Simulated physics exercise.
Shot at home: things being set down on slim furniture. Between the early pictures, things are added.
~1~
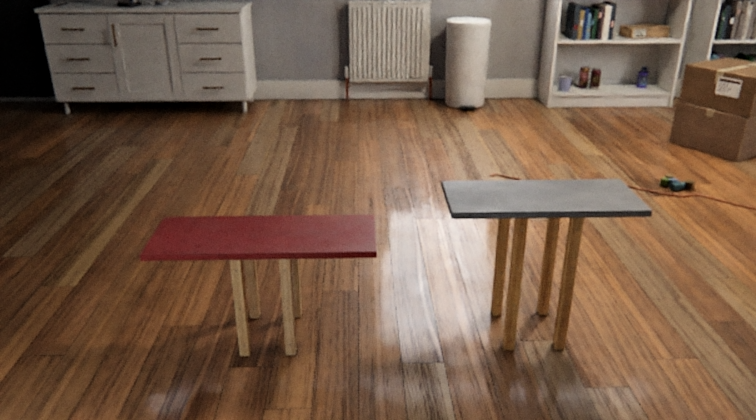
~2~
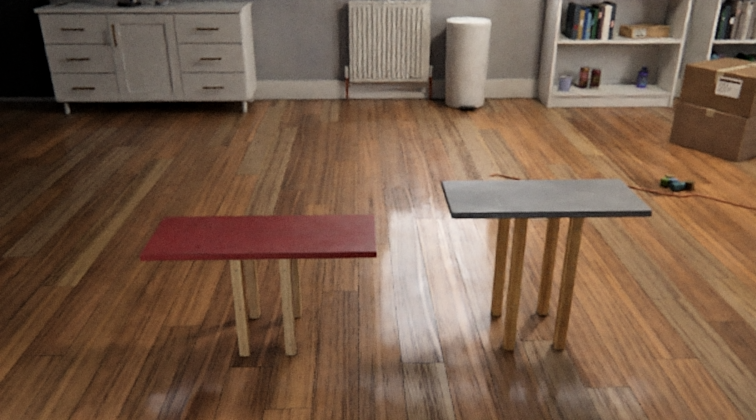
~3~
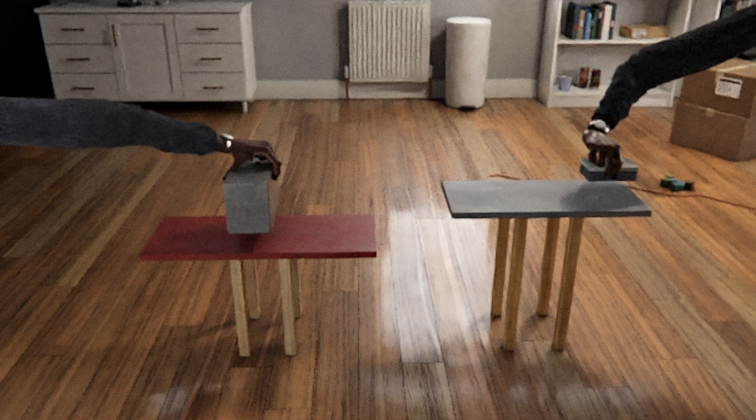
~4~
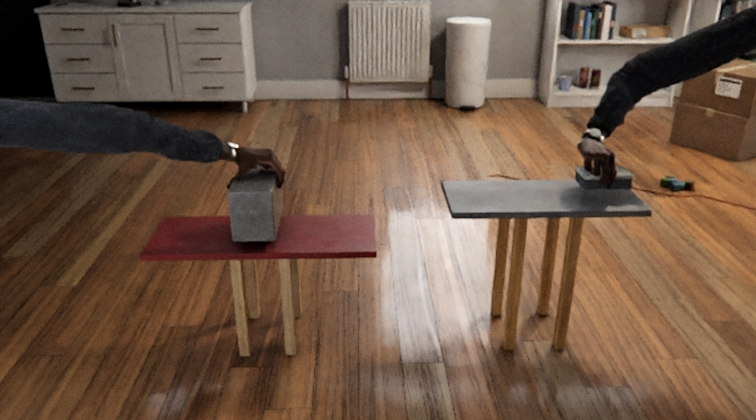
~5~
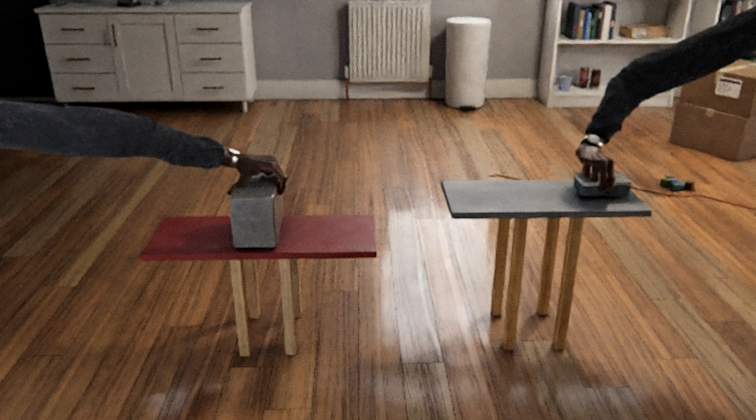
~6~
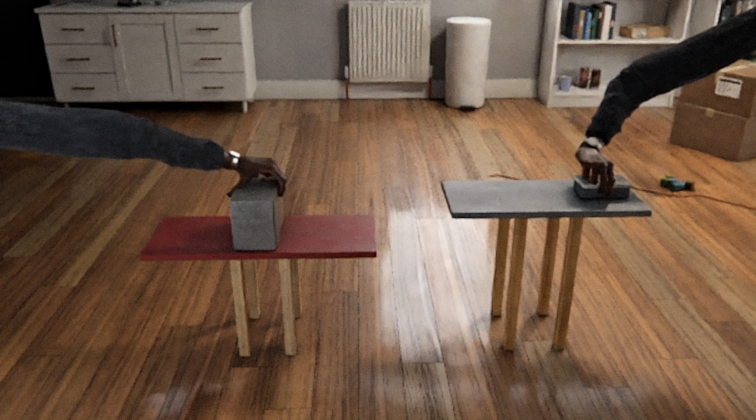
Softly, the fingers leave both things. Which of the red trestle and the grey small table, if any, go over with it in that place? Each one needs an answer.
In the end the red trestle remains standing; the grey small table remains standing.
Then, 0.44 s past the last view, red trestle at rest near (265, 236); grey small table at rest near (541, 198).
Finally, the red trestle keeps steady, near (265, 236); the grey small table keeps steady, near (541, 198).
